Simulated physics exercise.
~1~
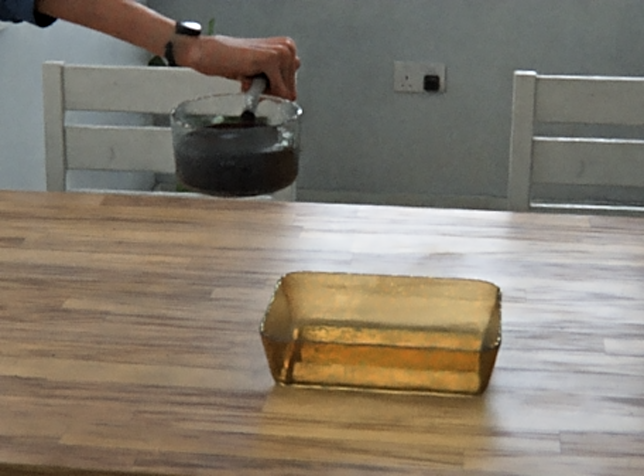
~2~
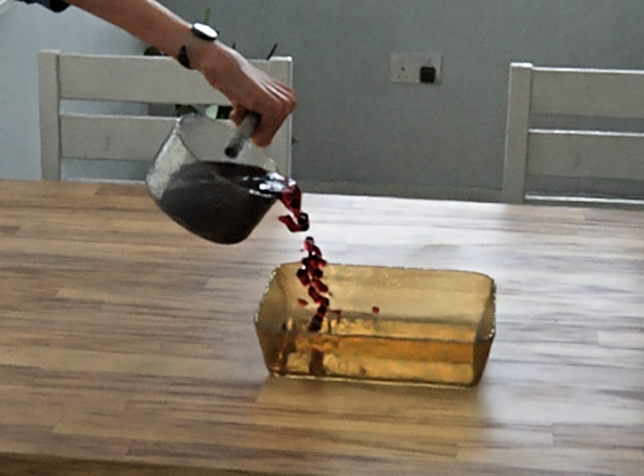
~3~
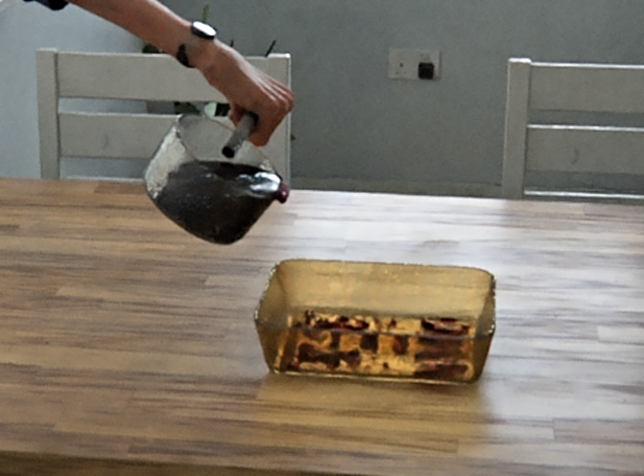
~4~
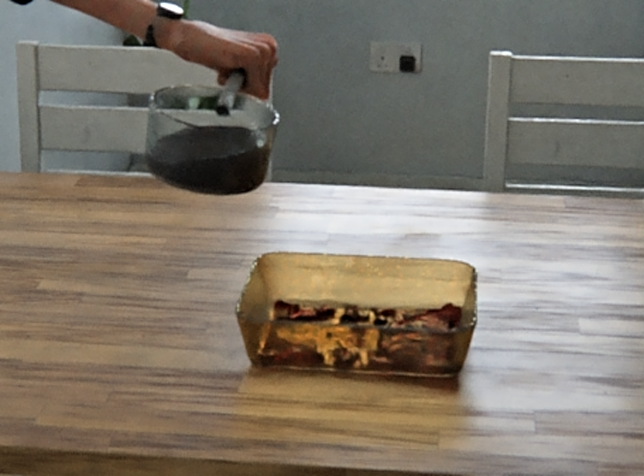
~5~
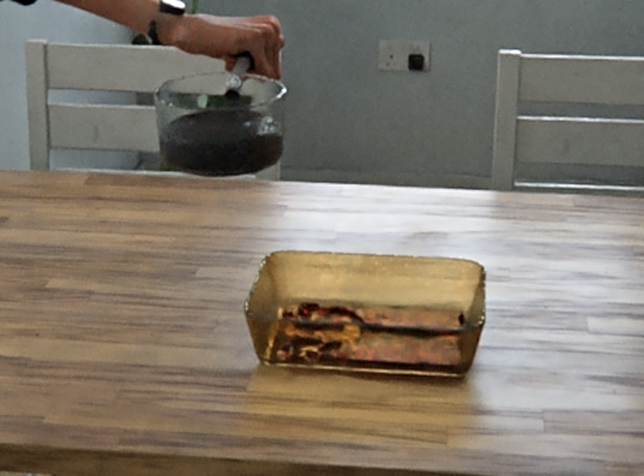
Dark red wine pouring from a glass saucepan into an amber oven dish, the hand then levelling the still partly filled pan.
